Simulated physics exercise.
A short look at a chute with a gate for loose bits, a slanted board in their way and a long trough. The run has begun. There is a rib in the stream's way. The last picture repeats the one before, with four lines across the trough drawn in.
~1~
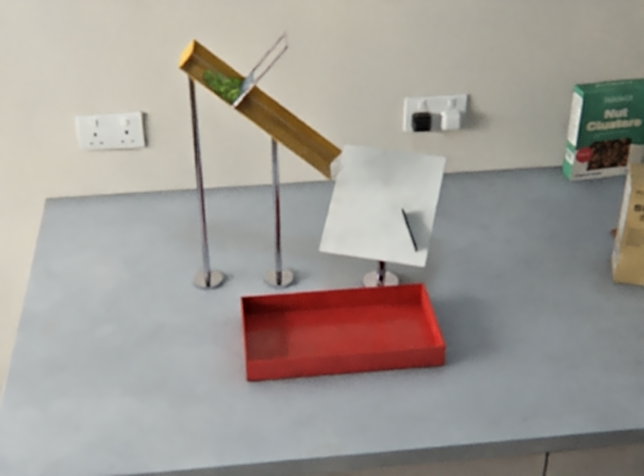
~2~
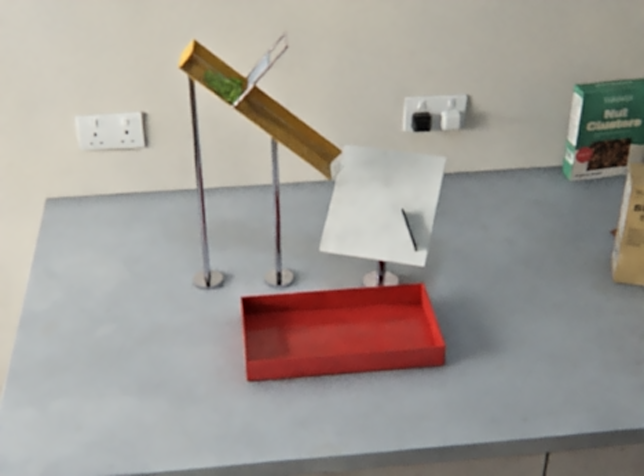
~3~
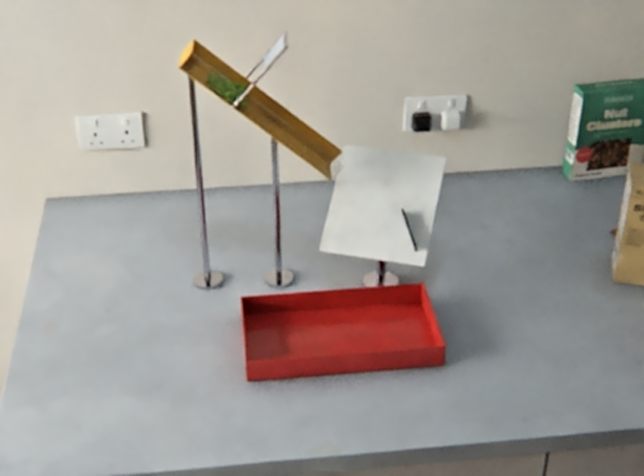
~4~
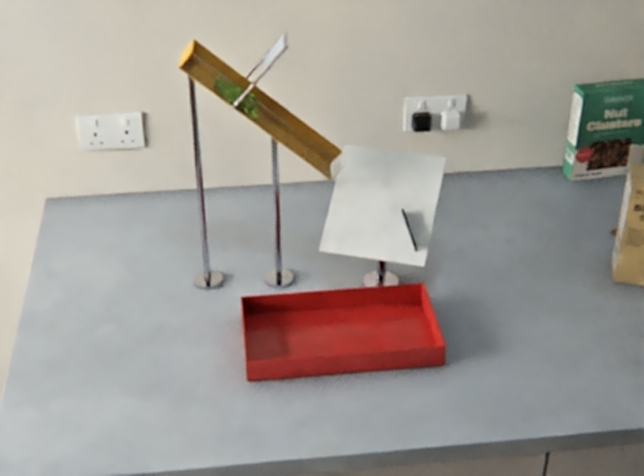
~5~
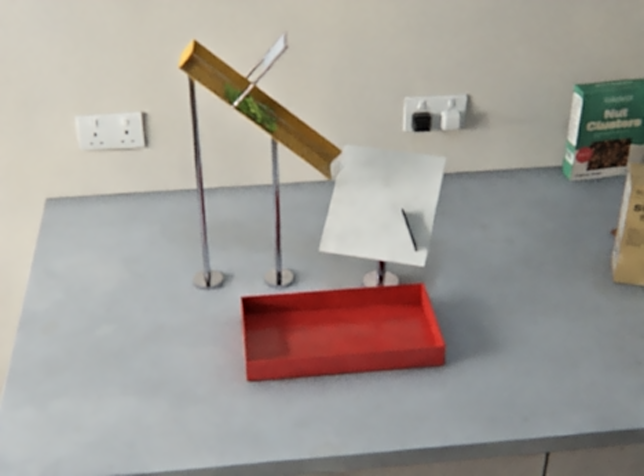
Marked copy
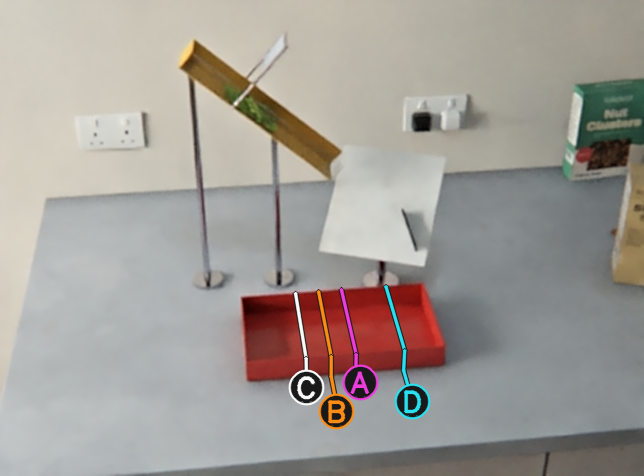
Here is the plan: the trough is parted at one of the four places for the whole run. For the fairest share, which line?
D.
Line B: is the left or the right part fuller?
Right.
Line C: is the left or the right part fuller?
More lands on the right.
On the marked copy, line A crosses the front rim at (356, 353); line B crosses the front rim at (331, 355); line C crosses the front rim at (306, 357); line D crosses the front rim at (404, 349).
If A is chosen, of what is caught, a small part on the left of the divider, nearly all on the right.
If B is chosen, of what is caught, a stray few on the left of the divider, nearly all on the right.
If C is chosen, of what is caught, a stray few on the left of the divider, nearly all on the right.
If D is chosen, of what is caught, about a third on the left of the divider, about two thirds on the right.
